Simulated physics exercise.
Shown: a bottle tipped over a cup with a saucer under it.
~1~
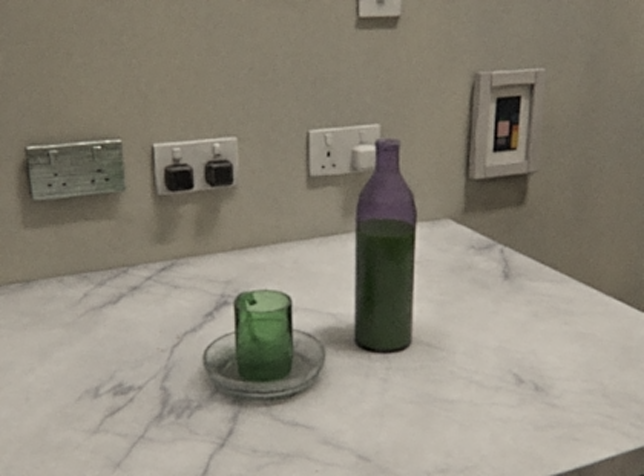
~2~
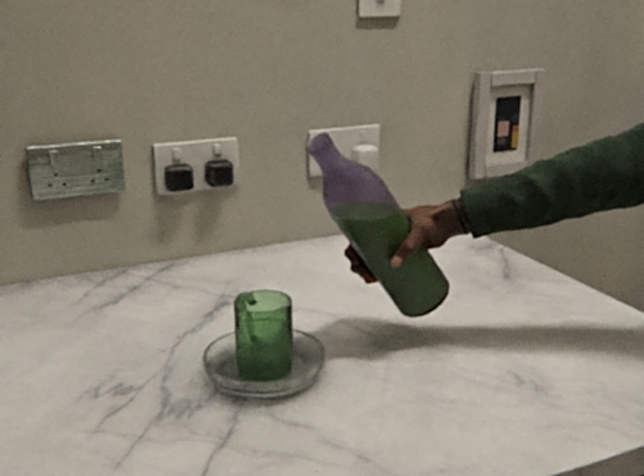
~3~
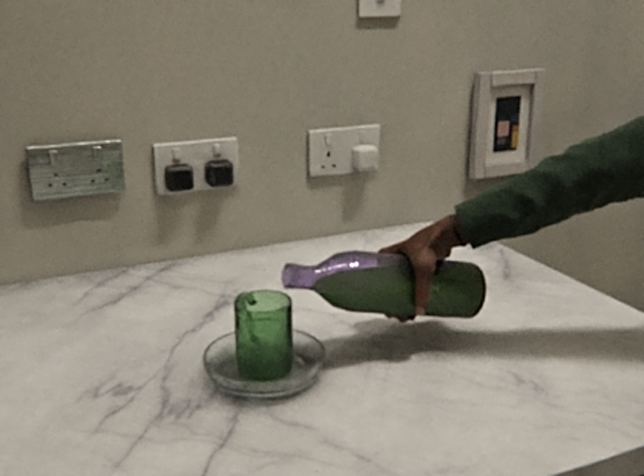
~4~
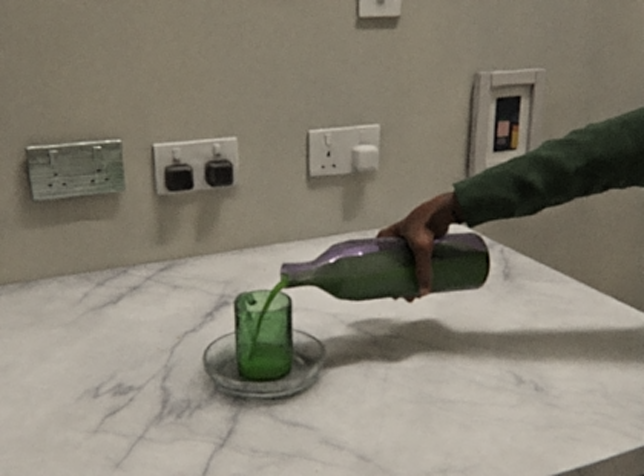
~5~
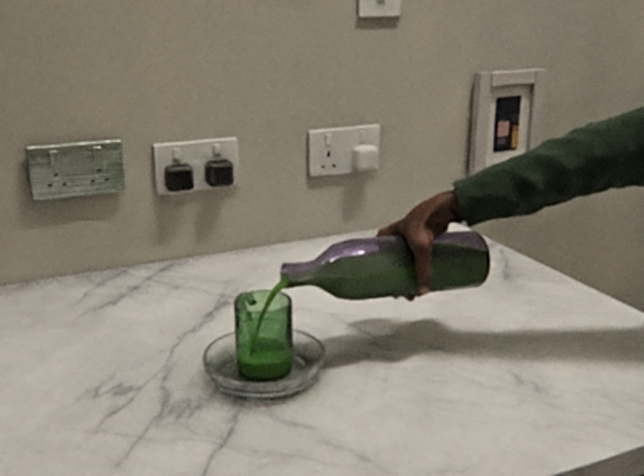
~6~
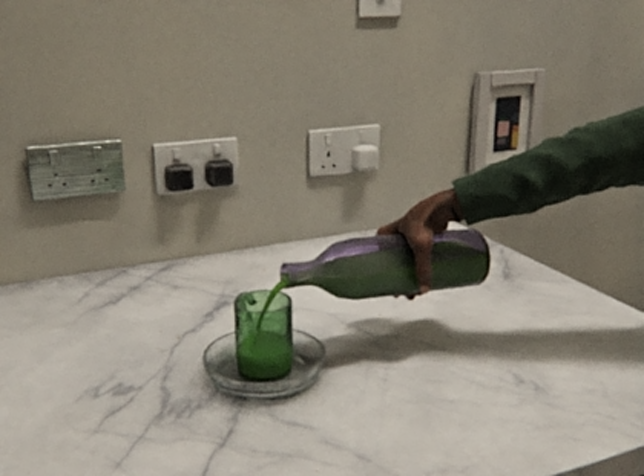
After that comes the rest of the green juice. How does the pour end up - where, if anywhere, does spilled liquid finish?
It gets past the saucer as well.
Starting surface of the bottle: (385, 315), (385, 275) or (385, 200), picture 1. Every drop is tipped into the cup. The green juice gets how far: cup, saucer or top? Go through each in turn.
In turn: The cup holds it, the saucer catches it, past the saucer.
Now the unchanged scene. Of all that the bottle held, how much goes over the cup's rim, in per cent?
About 60 in a hundred.
Next, the cup is full to the brim; the saucer is wet, with room to spare.
After that, the cup is full to the brim; the saucer is full and running over.
Finally, the cup is full to the brim; the saucer is full and running over.
